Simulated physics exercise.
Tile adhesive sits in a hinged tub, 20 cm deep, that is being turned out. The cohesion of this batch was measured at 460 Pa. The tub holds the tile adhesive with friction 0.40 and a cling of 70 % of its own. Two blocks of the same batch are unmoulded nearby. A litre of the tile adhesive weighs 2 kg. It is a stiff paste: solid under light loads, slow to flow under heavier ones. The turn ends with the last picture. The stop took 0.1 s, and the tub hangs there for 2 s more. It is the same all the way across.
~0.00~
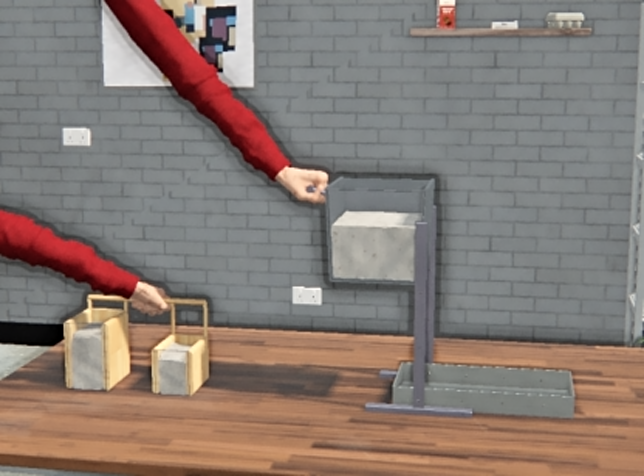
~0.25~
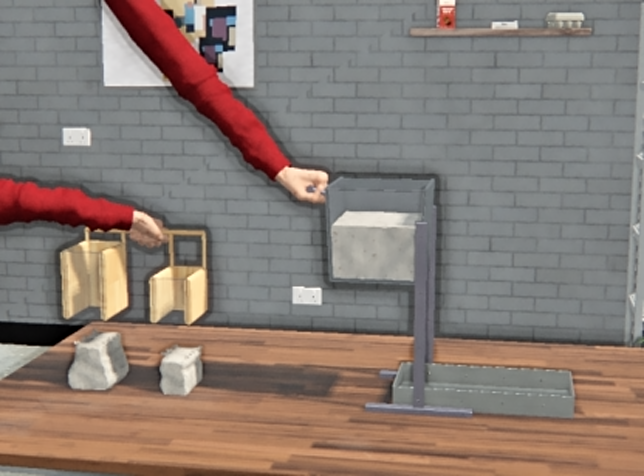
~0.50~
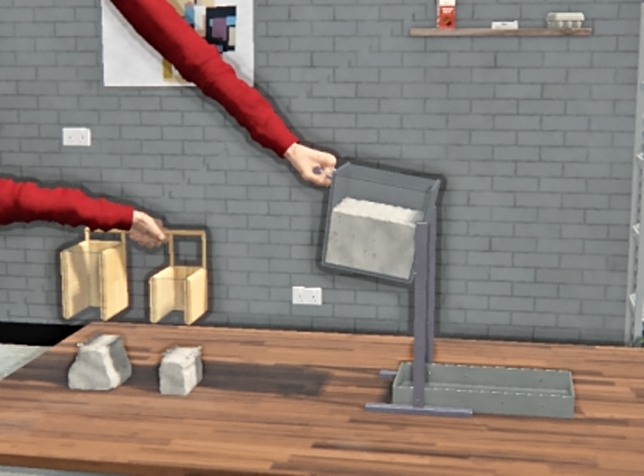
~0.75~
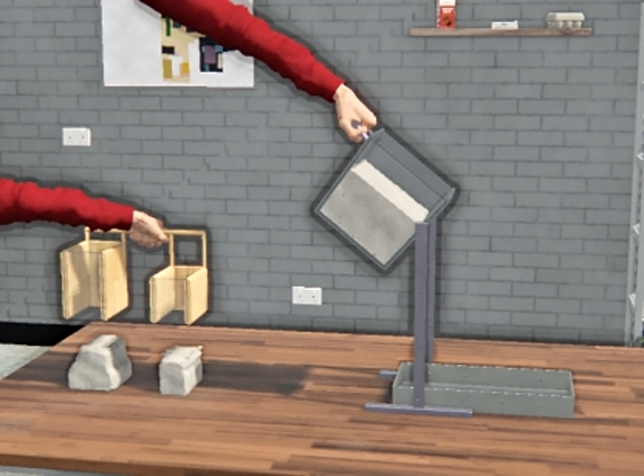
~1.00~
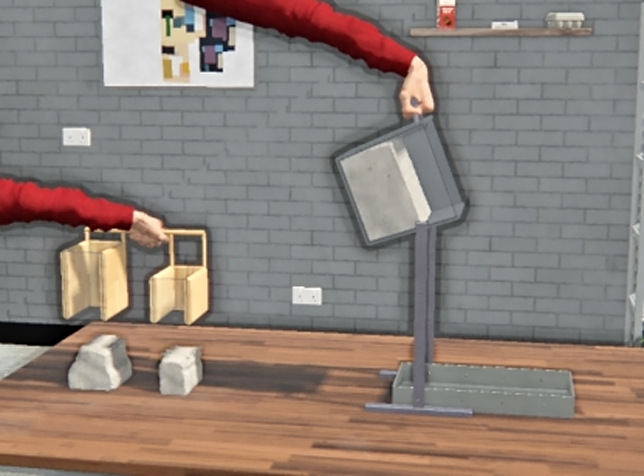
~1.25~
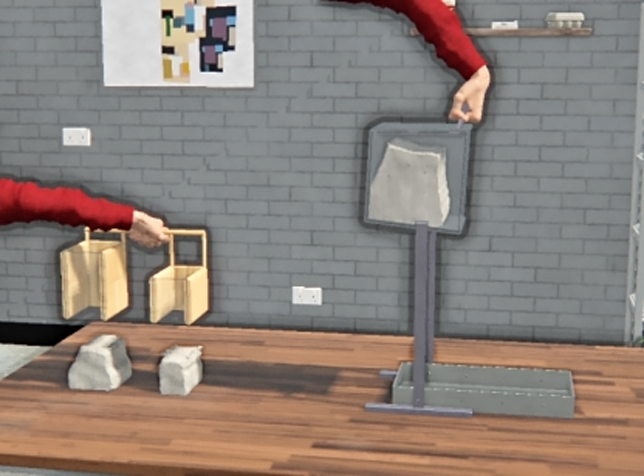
At a wooden counter, hands lift two moulds off grey blocks, then tilt a tub sideways.
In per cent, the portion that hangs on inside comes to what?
It comes to some 69 %.
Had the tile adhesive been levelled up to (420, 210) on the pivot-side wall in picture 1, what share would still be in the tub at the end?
It would be near 45 %.
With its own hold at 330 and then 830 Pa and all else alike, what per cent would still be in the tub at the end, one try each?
In that order: 55 %, 100 %.
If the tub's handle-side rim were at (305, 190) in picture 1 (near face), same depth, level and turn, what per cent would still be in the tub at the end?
Then about 45 %.
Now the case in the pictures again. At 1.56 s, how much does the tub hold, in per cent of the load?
About 70 %.
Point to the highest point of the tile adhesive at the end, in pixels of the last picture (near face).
At about (395, 184).
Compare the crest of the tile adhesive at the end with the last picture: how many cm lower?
Some 8 cm.
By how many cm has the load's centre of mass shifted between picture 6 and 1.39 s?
Roughly 4 cm.
After 1.39 s, the tub is at 93 degrees and holds 97 %.
After 1.56 s, the tub is at 93 degrees and holds 72 %.
After 1.73 s, the tub is at 93 degrees and holds 69 %.
After 1.90 s, the tub is at 93 degrees and holds 69 %.
After 3.25 s, at the end, the tub is at 93 degrees and holds 69 %.
